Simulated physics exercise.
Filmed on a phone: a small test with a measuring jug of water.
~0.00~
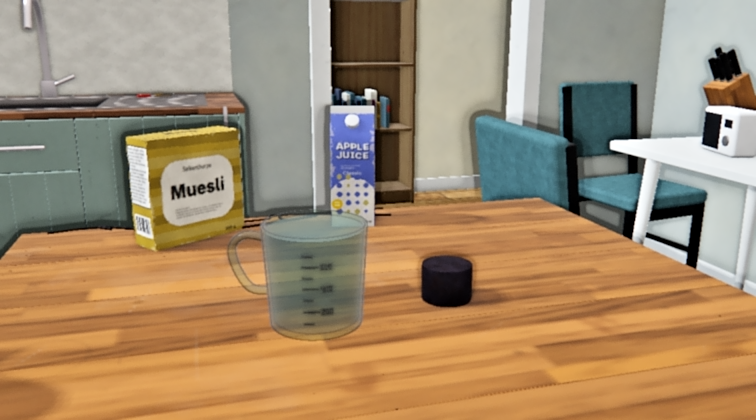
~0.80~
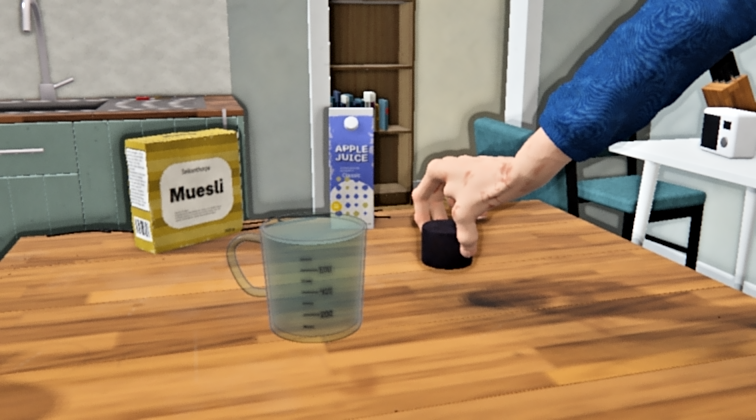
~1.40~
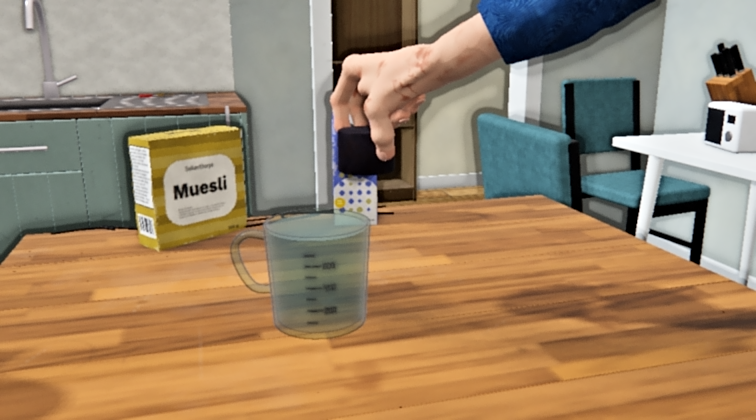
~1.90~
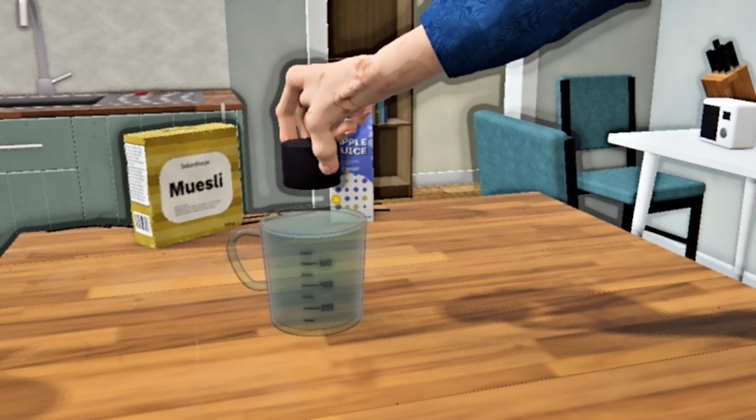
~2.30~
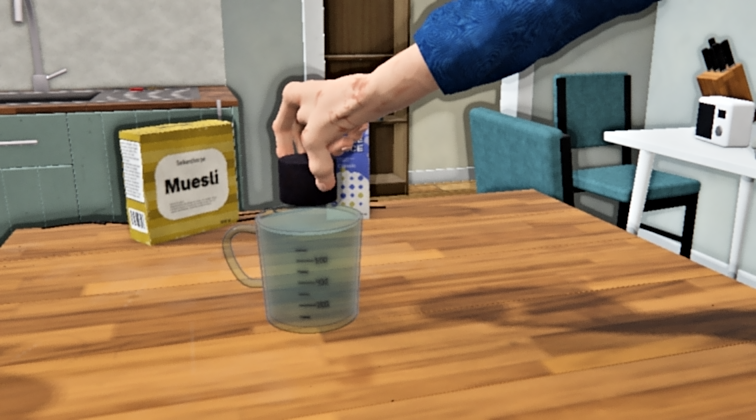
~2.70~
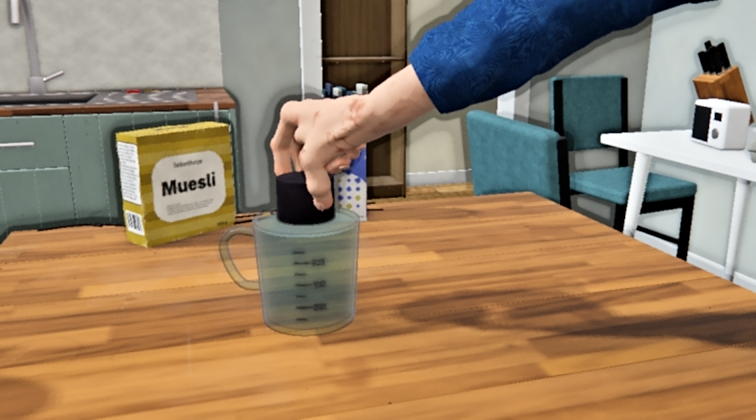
A hand lifts a dark cylinder from the table and lowers it over a measuring jug.
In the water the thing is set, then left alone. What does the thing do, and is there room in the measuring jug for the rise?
Well, it heads down, and as for the measuring jug, it spills.
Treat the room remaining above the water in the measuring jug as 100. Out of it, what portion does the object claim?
About 250 percent.
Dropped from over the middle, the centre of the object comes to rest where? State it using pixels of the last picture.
(309, 292), more or less.
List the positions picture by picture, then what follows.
In the first frame, the iron weight lies on the top at (447, 281); measuring jug (316, 270) nearly full.
The second frame shows a hand picks up the iron weight at (447, 244); measuring jug nearly full, surface at (314, 230).
In the third frame, the iron weight is carried over at (367, 150); measuring jug (319, 268) nearly full.
In the fourth frame, the iron weight is above the measuring jug at (311, 163); measuring jug nearly full, surface at (314, 224).
The fifth frame shows the iron weight comes down at (308, 179); measuring jug (311, 263) nearly full.
In the sixth frame, the iron weight is just over the surface at (306, 197); measuring jug nearly full, surface at (307, 223).
By 3.0 s, the iron weight enters the water; the measuring jug is full to the brim.
By 3.4 s, the iron weight goes on down; the measuring jug is full to the brim; it has run over.
By 5.0 s, the iron weight has sunk; the measuring jug is full to the brim; it has run over.
